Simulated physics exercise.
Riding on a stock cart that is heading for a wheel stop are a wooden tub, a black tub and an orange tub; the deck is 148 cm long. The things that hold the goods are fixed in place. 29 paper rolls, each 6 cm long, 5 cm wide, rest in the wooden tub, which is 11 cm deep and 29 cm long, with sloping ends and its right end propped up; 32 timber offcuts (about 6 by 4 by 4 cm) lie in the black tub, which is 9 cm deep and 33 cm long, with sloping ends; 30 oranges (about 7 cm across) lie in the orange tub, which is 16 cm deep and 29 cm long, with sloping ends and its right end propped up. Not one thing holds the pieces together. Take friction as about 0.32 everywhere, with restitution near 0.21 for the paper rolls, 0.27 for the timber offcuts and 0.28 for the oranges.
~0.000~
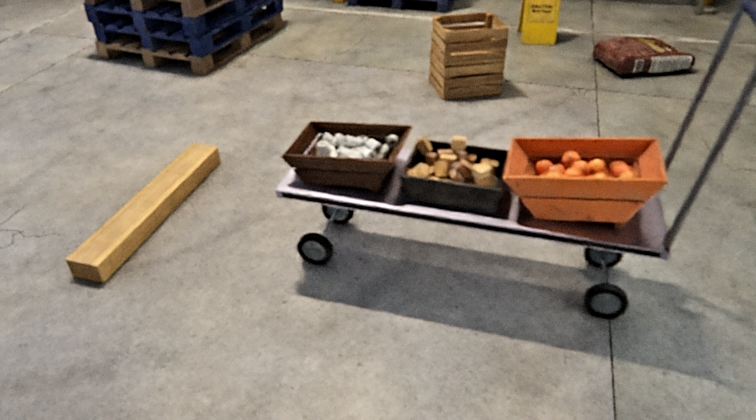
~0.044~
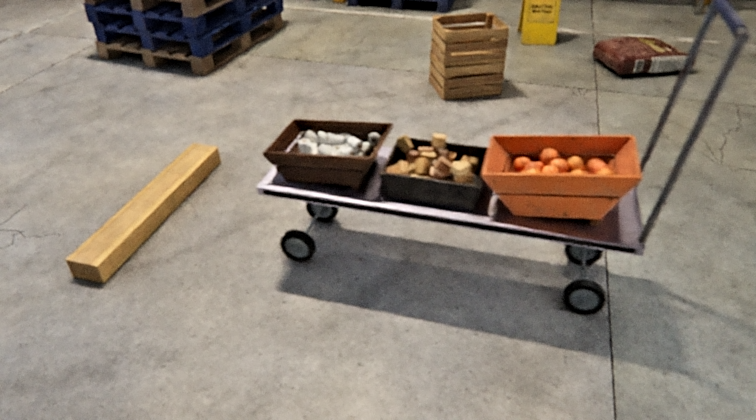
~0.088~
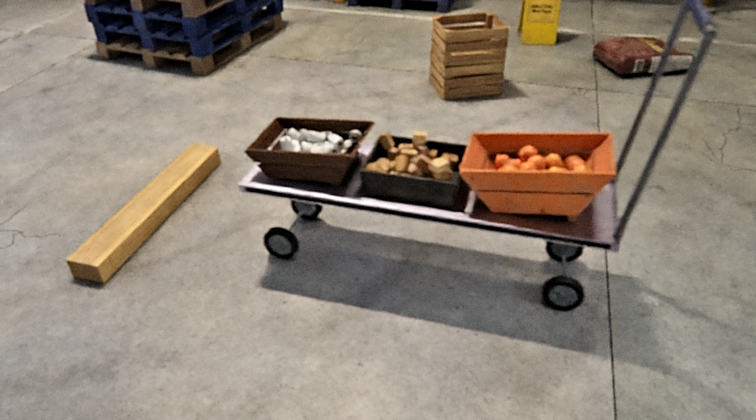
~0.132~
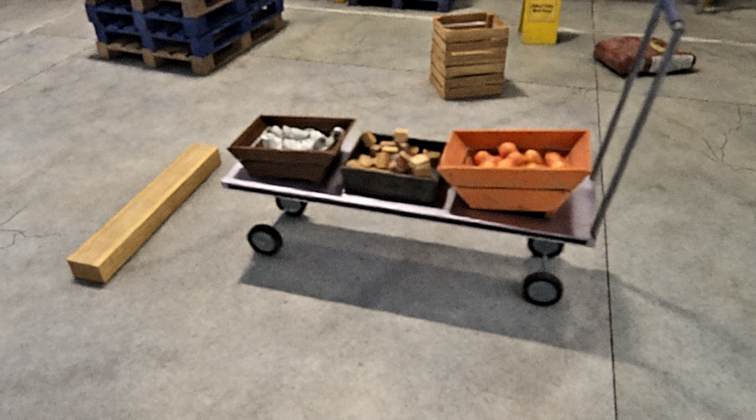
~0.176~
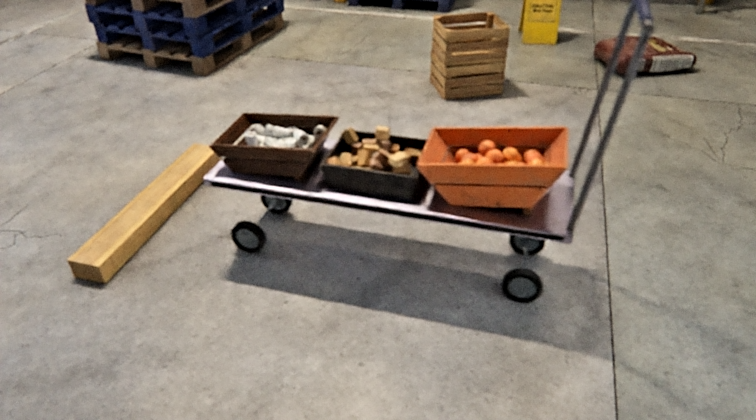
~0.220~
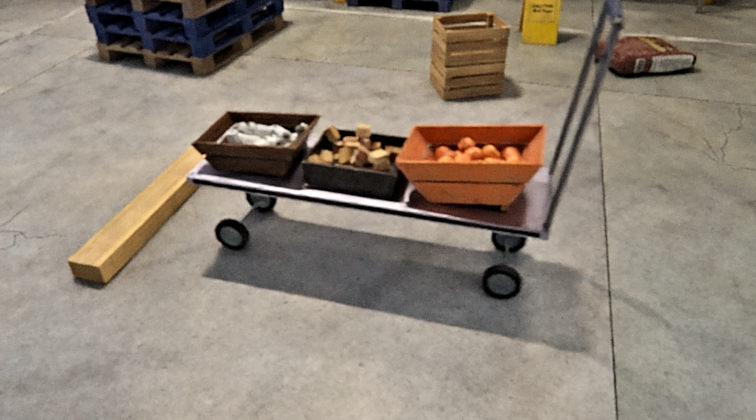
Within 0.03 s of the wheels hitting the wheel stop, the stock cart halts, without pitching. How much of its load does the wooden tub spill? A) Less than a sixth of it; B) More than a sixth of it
Option A: Less than a sixth of it.
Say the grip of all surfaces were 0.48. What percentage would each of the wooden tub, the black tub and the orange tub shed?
Wooden tub 0%, black tub 0%, orange tub 10%.
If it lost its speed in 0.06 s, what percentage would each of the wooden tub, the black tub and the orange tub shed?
With that change, wooden tub 0 per cent, black tub 0 per cent, orange tub 10 per cent.
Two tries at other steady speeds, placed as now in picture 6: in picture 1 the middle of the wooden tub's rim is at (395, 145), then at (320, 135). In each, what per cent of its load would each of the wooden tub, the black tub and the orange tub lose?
Try by try, the wooden tub would lose 30 then 0 per cent, the black tub 10 then 10 per cent, and the orange tub 30 then 0 per cent.
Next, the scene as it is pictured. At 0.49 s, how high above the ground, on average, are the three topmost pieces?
60 cm.
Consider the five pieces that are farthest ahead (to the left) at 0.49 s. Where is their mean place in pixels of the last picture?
Near (154, 123).
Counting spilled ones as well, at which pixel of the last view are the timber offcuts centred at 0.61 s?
At about (261, 149) in pixels.
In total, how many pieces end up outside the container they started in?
About 5 pieces.
After 0.39 s, the wheels strike.
After 0.49 s, wooden tub 29 in, 0 out, black tub 32 in, 0 out and orange tub 30 in, 0 out.
After 0.61 s, wooden tub 29 in, 0 out, black tub 32 in, 0 out and orange tub 28 in, 2 out.
After 0.84 s, wooden tub 28 in, 1 out, black tub 31 in, 1 out and orange tub 28 in, 2 out.
Outcome (at 1.35 s), wooden tub 28 in, 1 out, black tub 30 in, 2 out and orange tub 28 in, 2 out. Asked share, 1 of 29, 3 per cent.
